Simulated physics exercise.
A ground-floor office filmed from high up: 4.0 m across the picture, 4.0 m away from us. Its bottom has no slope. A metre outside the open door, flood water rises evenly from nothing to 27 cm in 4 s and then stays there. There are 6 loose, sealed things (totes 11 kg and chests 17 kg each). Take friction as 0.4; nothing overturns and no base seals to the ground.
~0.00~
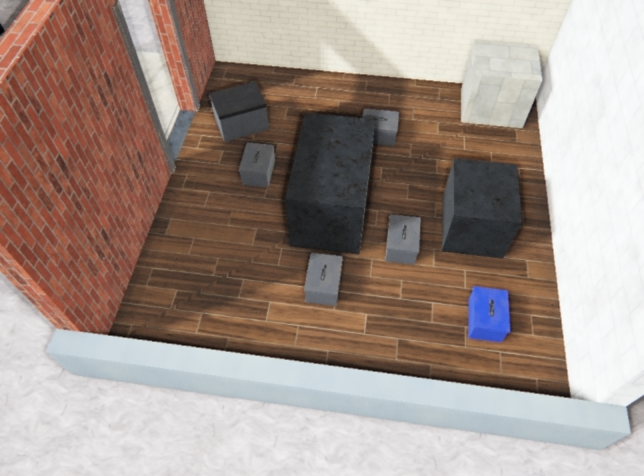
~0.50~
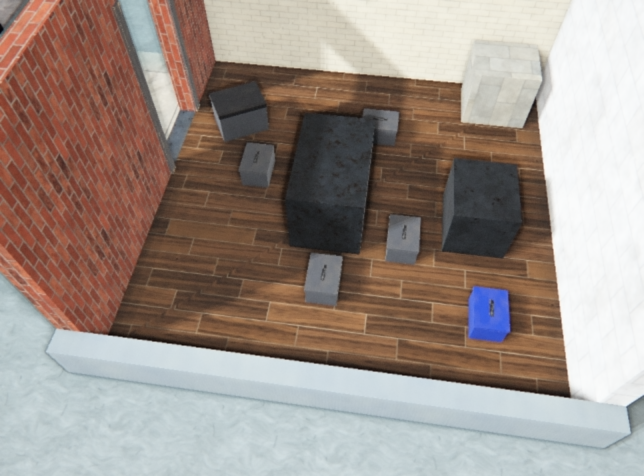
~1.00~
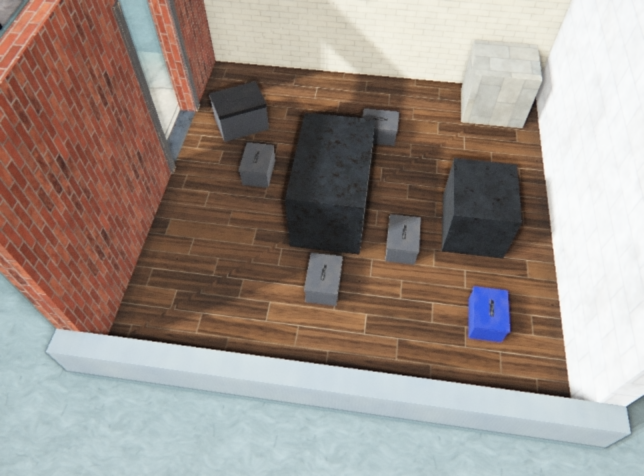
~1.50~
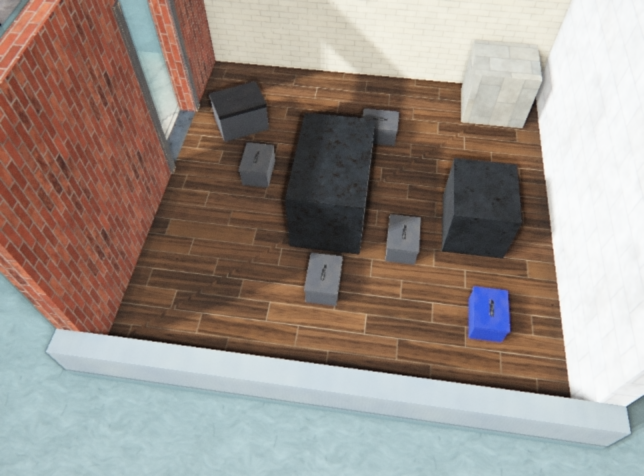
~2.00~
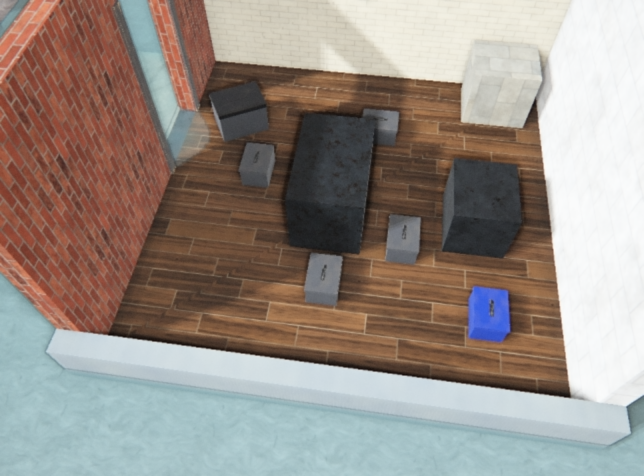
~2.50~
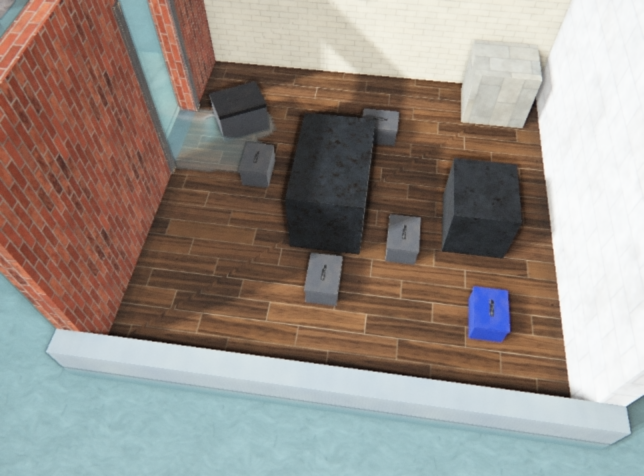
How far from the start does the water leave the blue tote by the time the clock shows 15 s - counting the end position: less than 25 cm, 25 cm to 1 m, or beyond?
Blue tote moves a short way.
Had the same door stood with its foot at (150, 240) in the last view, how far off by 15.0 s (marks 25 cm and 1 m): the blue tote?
Then the blue tote ends far away.
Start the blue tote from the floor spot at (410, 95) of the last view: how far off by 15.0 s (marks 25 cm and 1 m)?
It ends far away.
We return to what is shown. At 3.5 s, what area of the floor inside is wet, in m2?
About 3.5 m2.
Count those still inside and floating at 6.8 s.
1 of them.
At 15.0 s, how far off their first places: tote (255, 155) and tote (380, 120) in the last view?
In that order: 200 cm, 200 cm.
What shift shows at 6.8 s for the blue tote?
About 0 cm.
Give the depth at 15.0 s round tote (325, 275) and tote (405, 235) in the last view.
About 19 and 16 cm.
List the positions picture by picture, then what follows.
In the first frame, the blue tote at (491, 308) rests on the ground; 0.0 m2 under water; 0 of 6 have shifted.
In the second frame, the blue tote at (491, 308) rests on the ground; 0.0 m2 under water; 0 of 6 have shifted.
In the third frame, the blue tote at (491, 308) rests on the ground; water covers 0.0 m2; 0 of 6 have shifted.
In the fourth frame, the blue tote at (491, 308) rests on the ground; water covers 0.0 m2; 0 of 6 have shifted.
In the fifth frame, the blue tote at (491, 308) rests on the ground; water covers 0.1 m2; 0 of 6 have shifted.
In the sixth frame, the blue tote at (491, 308), on the bottom; 0.5 m2 under water; 0 of 6 have shifted.
After 3.5 s the blue tote is near (491, 308), 0.0 m from its start, aground; 0 afloat.
After 6.8 s the blue tote is near (491, 308), 0.0 m from its start, aground; 1 afloat.
After 11.0 s the blue tote is near (464, 293), 0.3 m from its start, afloat; 5 afloat.
After 15.0 s the blue tote is near (437, 346), 0.6 m from its start, afloat; 6 afloat.
